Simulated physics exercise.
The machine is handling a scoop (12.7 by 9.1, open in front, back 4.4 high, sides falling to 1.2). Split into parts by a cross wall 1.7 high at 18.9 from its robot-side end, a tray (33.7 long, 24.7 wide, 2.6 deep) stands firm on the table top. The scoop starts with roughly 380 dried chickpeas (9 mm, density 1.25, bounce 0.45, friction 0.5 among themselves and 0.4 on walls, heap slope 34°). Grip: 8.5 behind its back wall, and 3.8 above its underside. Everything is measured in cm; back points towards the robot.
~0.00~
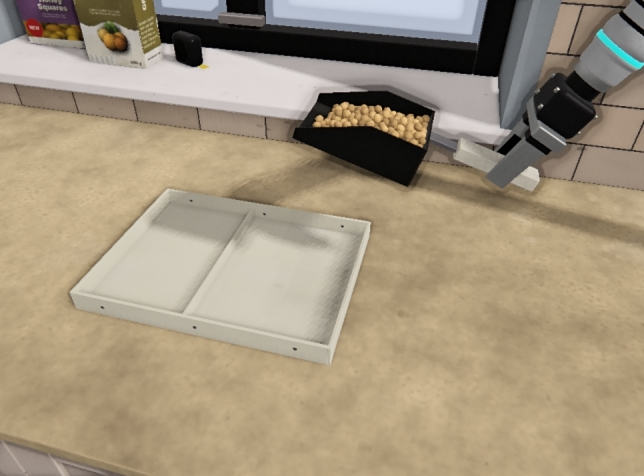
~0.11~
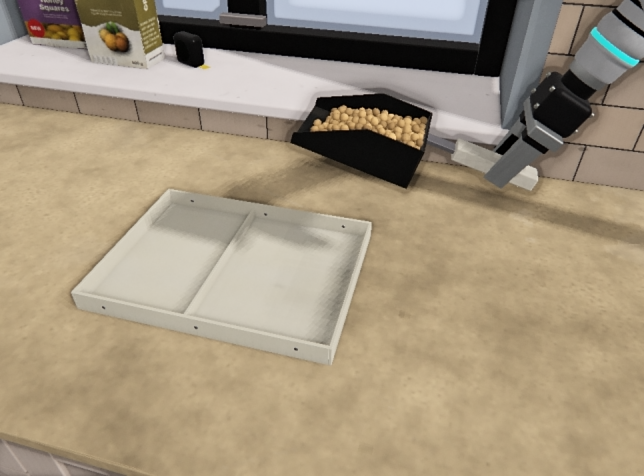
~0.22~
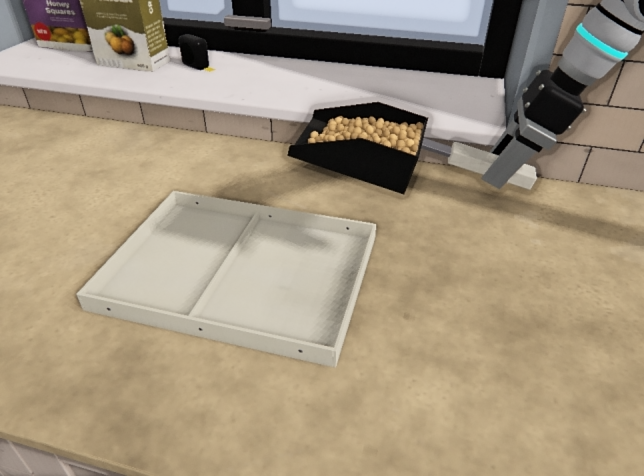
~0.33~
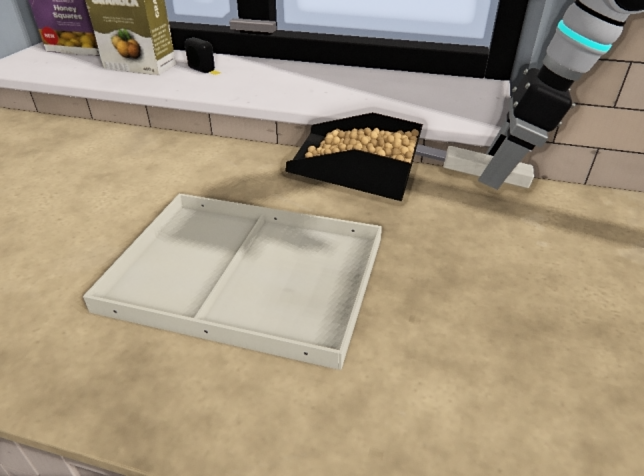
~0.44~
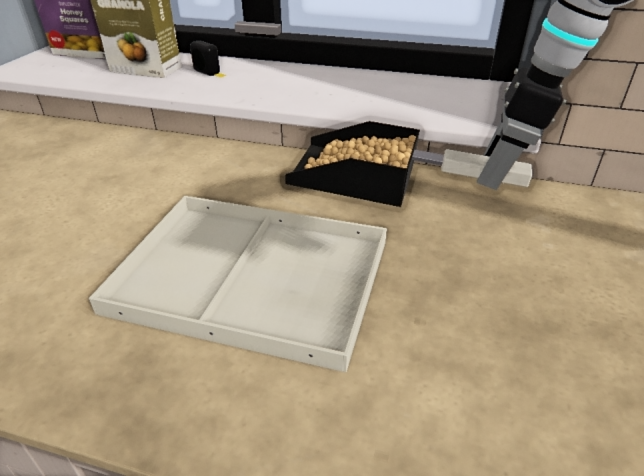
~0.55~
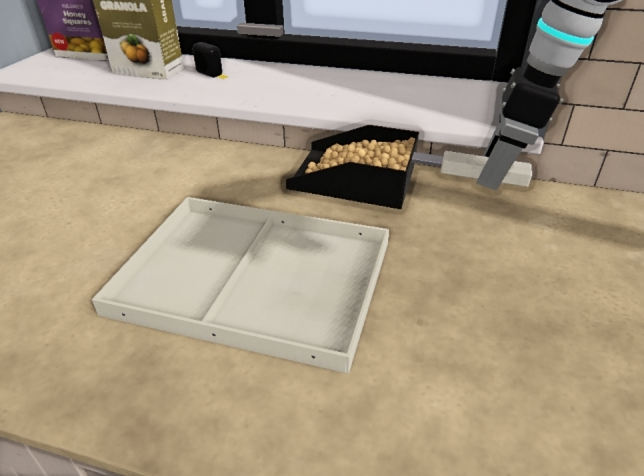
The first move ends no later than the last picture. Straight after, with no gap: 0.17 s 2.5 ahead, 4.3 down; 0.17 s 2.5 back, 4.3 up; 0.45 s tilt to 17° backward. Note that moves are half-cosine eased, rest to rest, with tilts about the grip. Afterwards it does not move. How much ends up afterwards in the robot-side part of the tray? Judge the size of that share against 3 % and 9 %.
The share is below 3 %.
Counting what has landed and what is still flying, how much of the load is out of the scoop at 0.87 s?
So far around 0 % is out.
After 0.87 s, tilted 2° backward, highest piece 23 above the table; 382 on the scoop.
After 1.18 s, tilted 13° backward, highest piece 25 above the table; 382 on the scoop.
After 1.54 s, tilted 17° backward, highest piece 26 above the table; 382 on the scoop.
After 2.59 s, tilted 17° backward, highest piece 26 above the table; 382 on the scoop.
At rest, 382 on the scoop. That is 0 % in the robot-side part of the tray.
